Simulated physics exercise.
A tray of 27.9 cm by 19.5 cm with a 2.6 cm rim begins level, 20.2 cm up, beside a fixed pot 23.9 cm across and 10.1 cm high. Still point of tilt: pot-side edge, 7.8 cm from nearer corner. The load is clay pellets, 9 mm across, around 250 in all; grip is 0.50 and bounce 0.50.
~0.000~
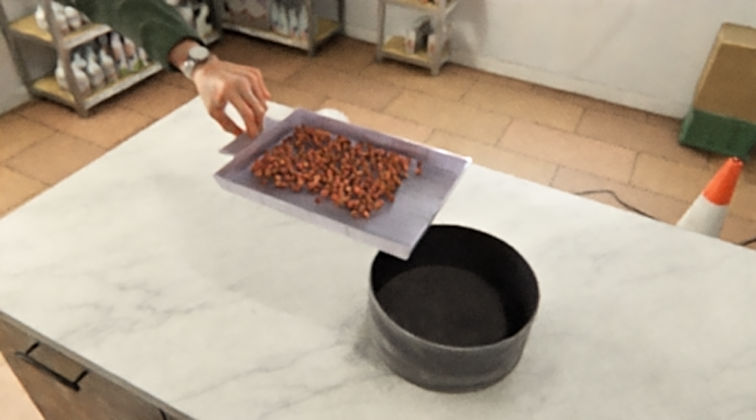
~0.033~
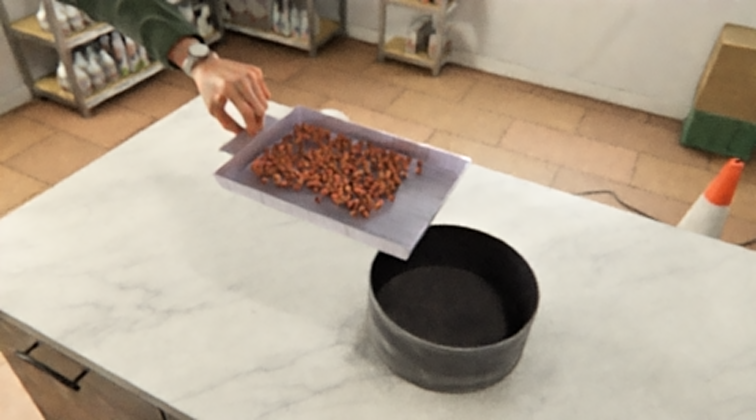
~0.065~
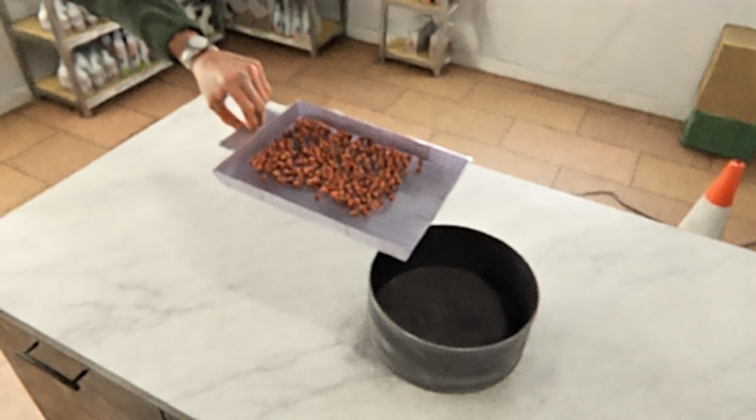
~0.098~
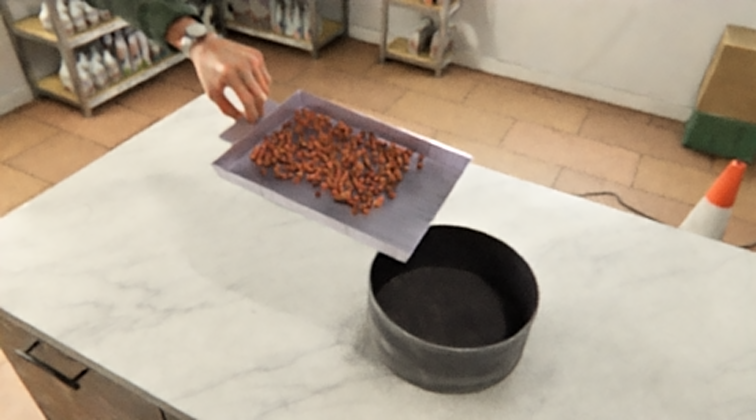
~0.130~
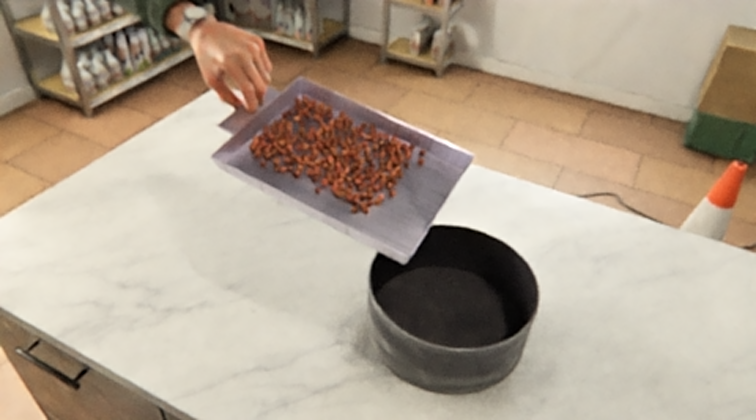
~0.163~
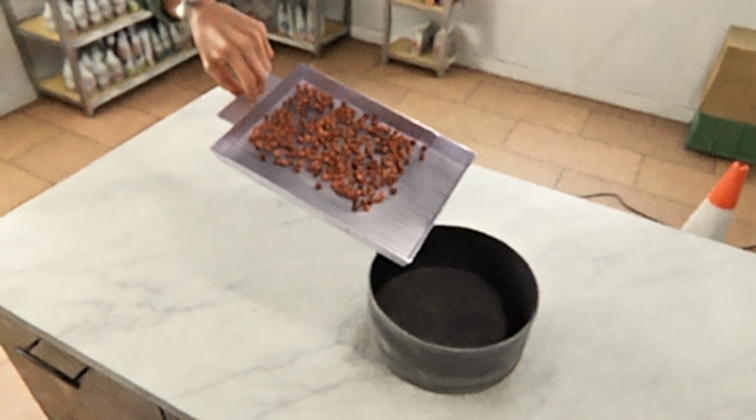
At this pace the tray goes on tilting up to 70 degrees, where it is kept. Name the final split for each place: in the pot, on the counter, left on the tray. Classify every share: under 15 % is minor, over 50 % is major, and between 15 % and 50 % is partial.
Pot: Partial, counter: Partial, tray: Partial.
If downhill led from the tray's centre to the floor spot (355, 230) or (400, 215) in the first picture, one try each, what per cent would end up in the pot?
First try: Around 30 percent; second try: Around 45 percent.
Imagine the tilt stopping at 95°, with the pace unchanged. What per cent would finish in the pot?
The pot would get around 70 per cent.
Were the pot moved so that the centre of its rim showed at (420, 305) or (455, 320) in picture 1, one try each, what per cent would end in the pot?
70 % and 70 %.
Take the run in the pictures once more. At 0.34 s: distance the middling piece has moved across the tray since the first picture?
About 2 cm.
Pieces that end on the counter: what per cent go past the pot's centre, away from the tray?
Roughly 80 per cent.
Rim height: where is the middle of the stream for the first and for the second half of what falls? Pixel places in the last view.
First half close to (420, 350), second half close to (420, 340).
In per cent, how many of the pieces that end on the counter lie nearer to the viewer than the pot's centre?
Share: Roughly 100 %.
After 0.34 s, tilt 45 degrees; the tray holds 100 %, the pot 0 %.
After 0.46 s, tilt 63 degrees; the tray holds 100 %, the pot 0 %.
After 0.71 s, tilt 70 degrees; the tray holds 35 %, the pot 20 %.
At rest (1.6 s), pot 30 %, counter 40 %, tray 30 %.
